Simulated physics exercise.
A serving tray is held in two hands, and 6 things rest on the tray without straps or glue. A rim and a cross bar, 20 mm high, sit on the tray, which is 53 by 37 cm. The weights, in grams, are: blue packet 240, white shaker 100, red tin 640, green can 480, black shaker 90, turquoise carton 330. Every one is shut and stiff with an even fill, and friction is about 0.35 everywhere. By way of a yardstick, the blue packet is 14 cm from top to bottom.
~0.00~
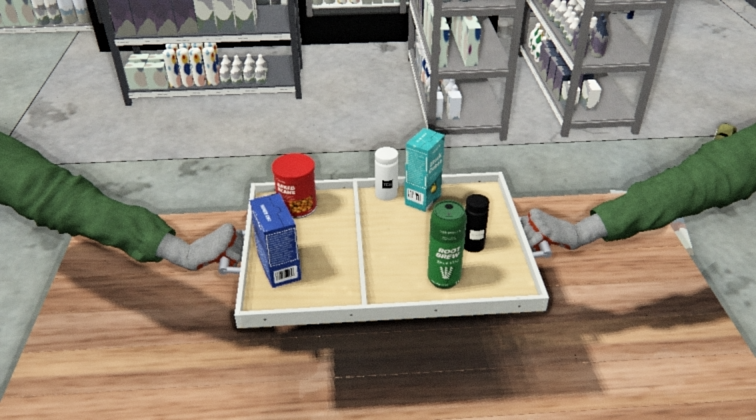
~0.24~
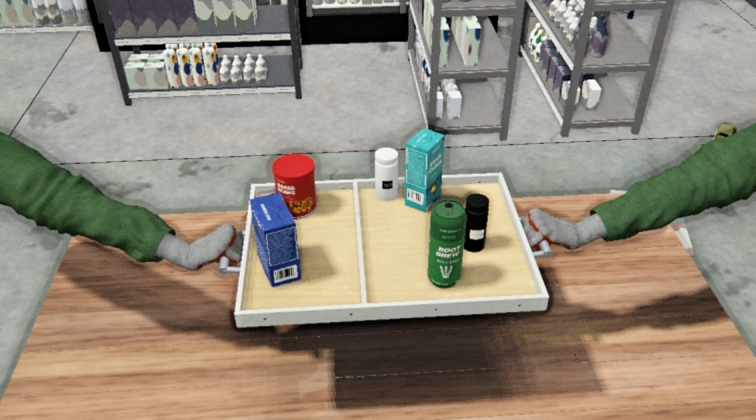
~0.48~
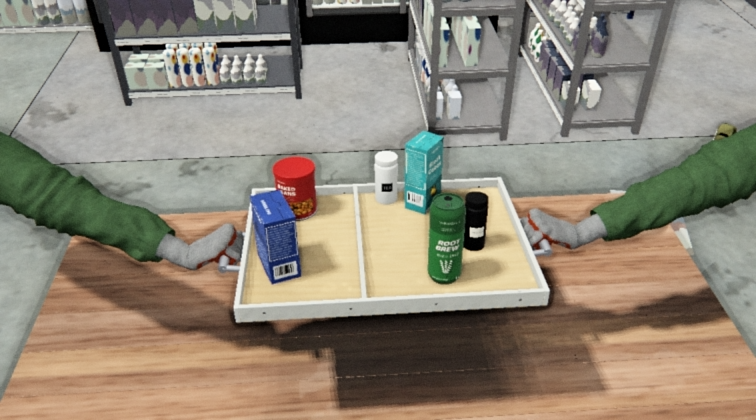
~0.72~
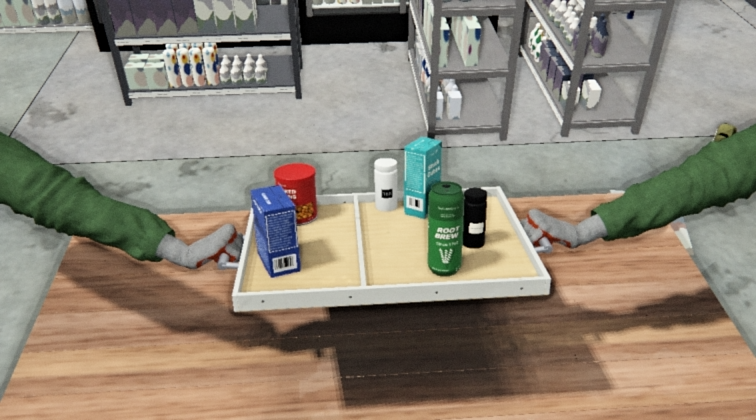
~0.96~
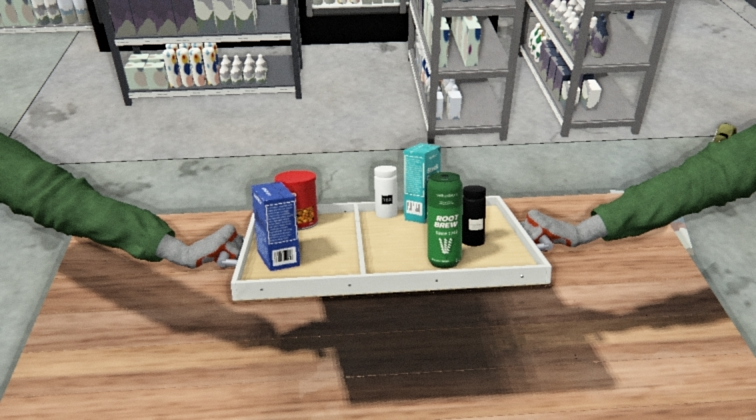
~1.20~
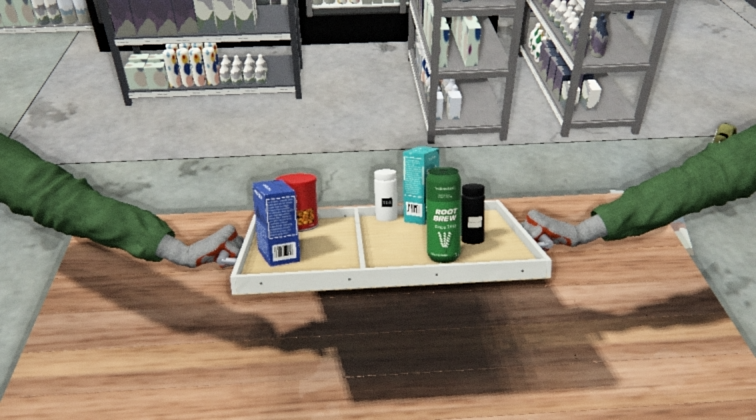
A white-rimmed tray, held at its sides by two gray-gloved hands in green sleeves, hovers over a wooden table facing store shelves, seen from above. A blue packet and red tin sit left of its divider; a white shaker, turquoise carton, green can and black shaker sit right. The tray stays level, then its far edge tilts steadily downward, the items keeping their places, the camera still.
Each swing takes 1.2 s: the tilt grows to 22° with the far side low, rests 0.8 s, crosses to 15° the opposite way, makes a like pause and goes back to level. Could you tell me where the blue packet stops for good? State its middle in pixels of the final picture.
I would say at about (277, 206).
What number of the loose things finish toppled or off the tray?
4.
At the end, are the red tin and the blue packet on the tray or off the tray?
Well, the red tin is still in bounds, and the blue packet is still in bounds.
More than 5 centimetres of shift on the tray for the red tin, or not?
In the end the red tin remains stationary.
After 2.10 s, tilt 22°, far edge down; black shaker now off the tray; blue packet slid 10 cm near (279, 208); green can tipped 14° from how it sat.
After 2.70 s, tilt 4°, far edge down; white shaker, green can and turquoise carton now off the tray; blue packet slid 10 cm near (278, 206).
After 3.00 s, tilt 10°, near edge down; blue packet slid 10 cm near (277, 207).
After 4.50 s, tilt 12°, near edge down; blue packet slid 10 cm near (277, 207).
At rest (5.7 s), off the tray, white shaker, green can, black shaker and turquoise carton; not toppled but over 5 cm from the start, blue packet; the last one in place, give or take 5 cm. In the last view, blue packet near (277, 206).
